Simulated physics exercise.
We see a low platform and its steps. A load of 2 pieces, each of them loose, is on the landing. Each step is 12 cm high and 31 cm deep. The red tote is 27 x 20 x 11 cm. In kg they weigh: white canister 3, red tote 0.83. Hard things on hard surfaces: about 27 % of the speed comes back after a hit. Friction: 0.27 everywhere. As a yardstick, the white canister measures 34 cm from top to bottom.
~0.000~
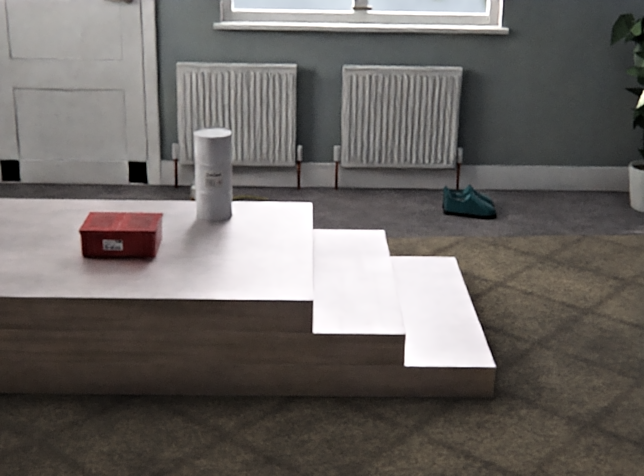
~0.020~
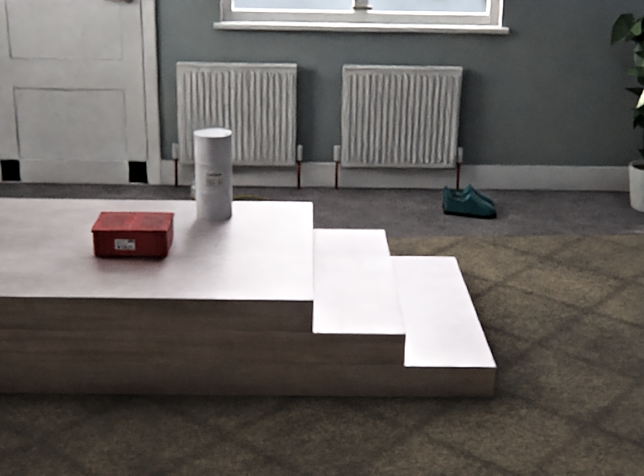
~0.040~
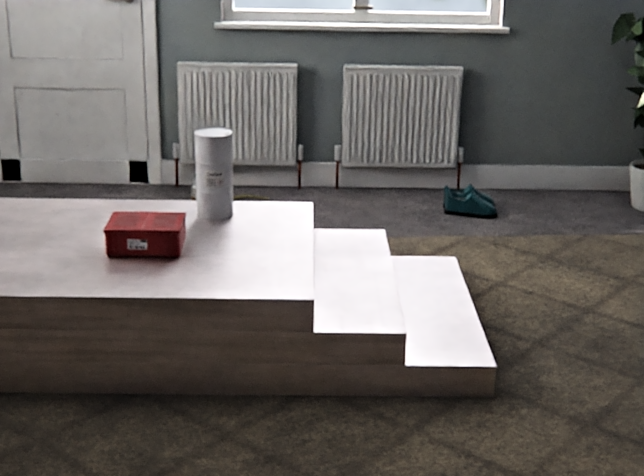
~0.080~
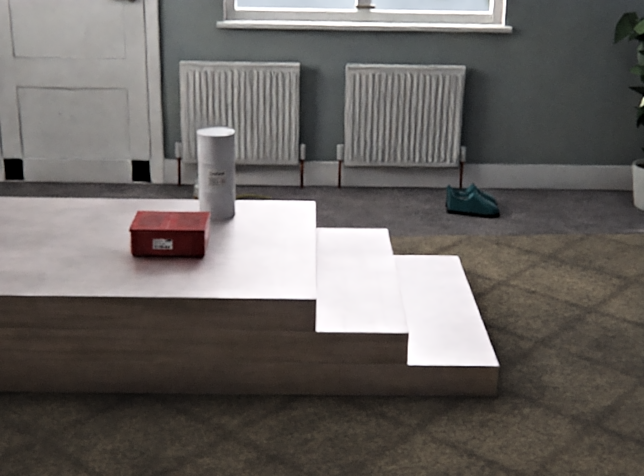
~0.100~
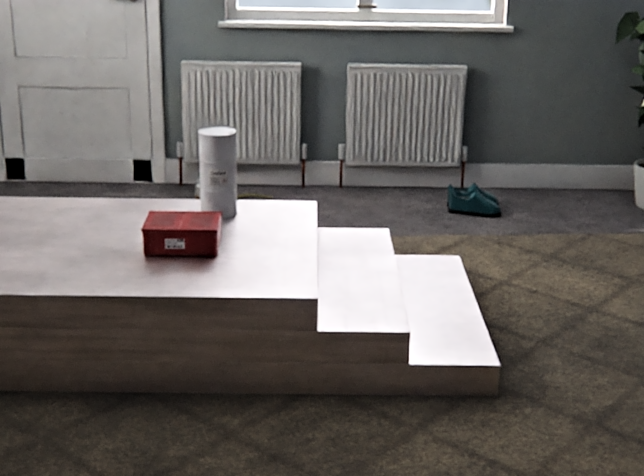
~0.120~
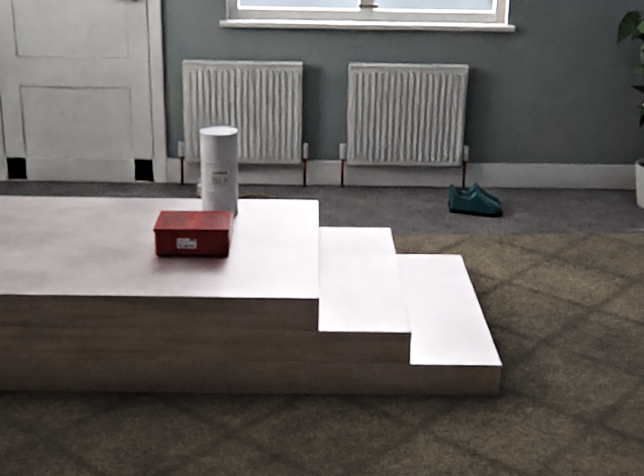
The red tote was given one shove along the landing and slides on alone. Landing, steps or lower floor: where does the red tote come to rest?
It ends partway down.
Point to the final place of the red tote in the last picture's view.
Near (387, 266).
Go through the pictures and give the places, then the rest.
The first frame shows edge 70 cm ahead; red tote (122, 235); white canister (214, 174).
The second frame shows edge 66 cm ahead; red tote (134, 234); white canister (214, 174).
The third frame shows edge 62 cm ahead; red tote (146, 234); white canister (214, 174).
The fourth frame shows edge 53 cm ahead; red tote (171, 234); white canister (217, 173).
The fifth frame shows edge 50 cm ahead; red tote (183, 233); white canister (218, 173).
The sixth frame shows edge 46 cm ahead; red tote (195, 233); white canister (220, 172).
After 0.22 s, edge 28 cm ahead; red tote near (242, 234).
After 0.42 s, edge 2 cm ahead; red tote near (314, 235).
After 0.52 s, 8 cm past the top edge and 2 cm lower; red tote near (341, 239).
After 0.72 s, 23 cm past the top edge and 12 cm lower; red tote near (380, 266).
At rest (1.2 s), 26 cm past the top edge and 12 cm lower; white canister in place, give or take 12 cm. Seen from the same camera at the end, red tote near (387, 266).
